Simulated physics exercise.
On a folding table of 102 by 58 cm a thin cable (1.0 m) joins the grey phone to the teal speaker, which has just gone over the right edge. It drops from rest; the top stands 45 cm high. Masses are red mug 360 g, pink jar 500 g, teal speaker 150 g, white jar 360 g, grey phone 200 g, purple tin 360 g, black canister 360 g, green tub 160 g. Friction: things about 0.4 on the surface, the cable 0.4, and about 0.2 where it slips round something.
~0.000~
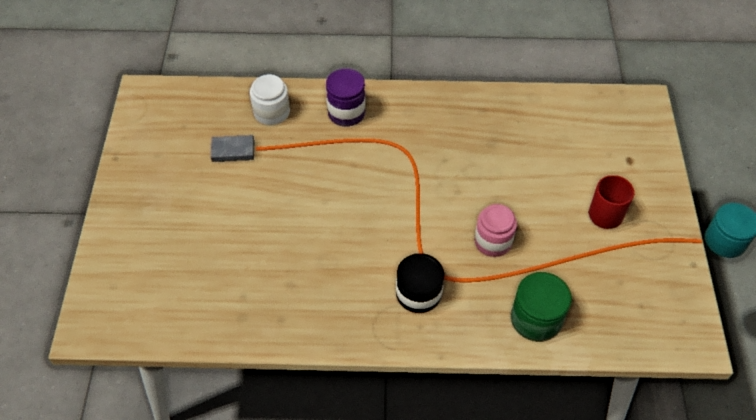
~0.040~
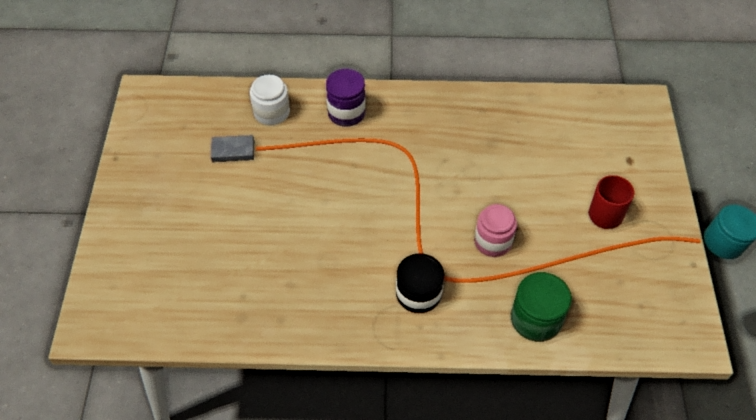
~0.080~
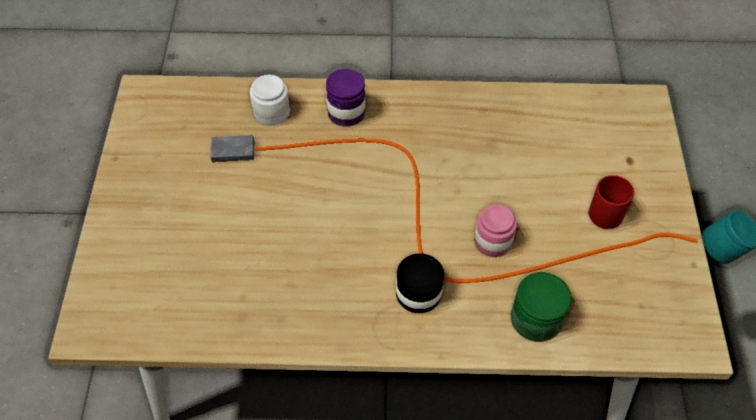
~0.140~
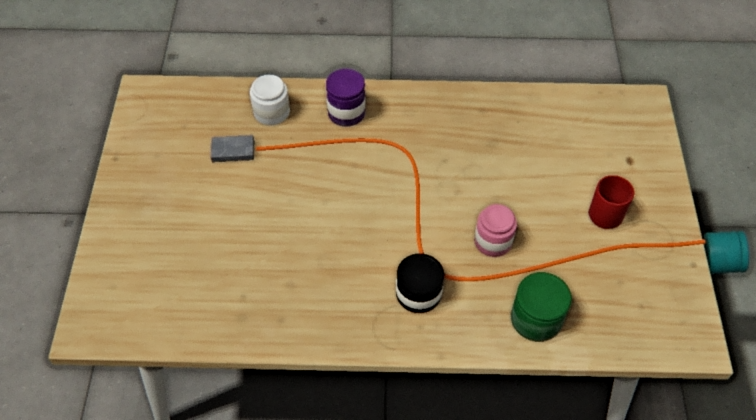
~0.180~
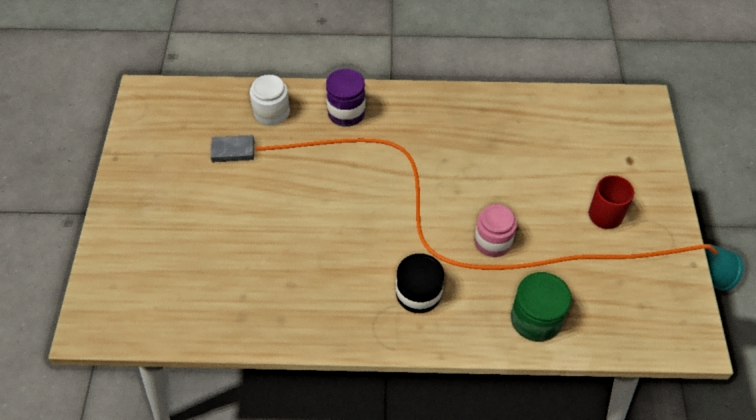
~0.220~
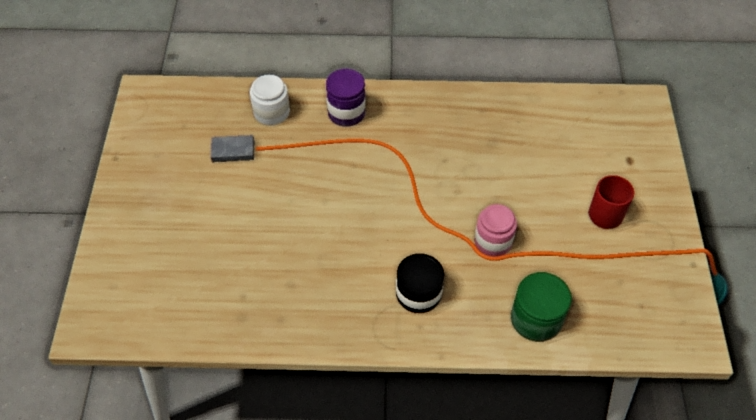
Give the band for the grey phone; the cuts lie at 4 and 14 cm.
The grey phone moves a moderate way.
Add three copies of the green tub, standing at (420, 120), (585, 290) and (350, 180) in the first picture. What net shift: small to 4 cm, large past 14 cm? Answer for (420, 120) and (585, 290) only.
In turn: Small, small.
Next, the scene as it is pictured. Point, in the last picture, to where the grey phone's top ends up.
At about (273, 169).
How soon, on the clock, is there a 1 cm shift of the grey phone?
About: Grey phone 0.32 s.
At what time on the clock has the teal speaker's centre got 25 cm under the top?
About: 0.50 s.
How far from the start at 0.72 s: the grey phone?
Grey phone 8 cm.
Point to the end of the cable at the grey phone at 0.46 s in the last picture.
At about (271, 186).
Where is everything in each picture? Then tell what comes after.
In the first frame, grey phone (232, 146); cable runs through (643, 242) (533, 269) (414, 165) (320, 143).
In the second frame, teal speaker (739, 221); cable runs through (642, 242) (320, 143).
In the third frame, teal speaker (738, 227); cable runs through (641, 241) (320, 143).
In the fourth frame, teal speaker (726, 253); cable runs through (647, 245) (320, 143).
In the fifth frame, teal speaker (716, 267); cable runs through (671, 252) (320, 143).
In the sixth frame, grey phone (232, 146); cable runs through (704, 251) (587, 257) (410, 172) (320, 143).
At 0.5 s, the cable's tail end at (271, 186); grey phone 7 cm off its start, teal speaker over the edge.
At 0.7 s, the cable's tail end at (276, 186); grey phone 7 cm off its start, teal speaker over the edge.
At 1.0 s, the cable's tail end at (291, 185); grey phone 9 cm off its start at (272, 169), teal speaker over the edge.
At 1.2 s, the cable's tail end at (292, 185); grey phone 9 cm off its start, teal speaker over the edge.
At 2.4 s, the cable's tail end at (292, 185); grey phone 9 cm off its start at (273, 169), teal speaker over the edge.
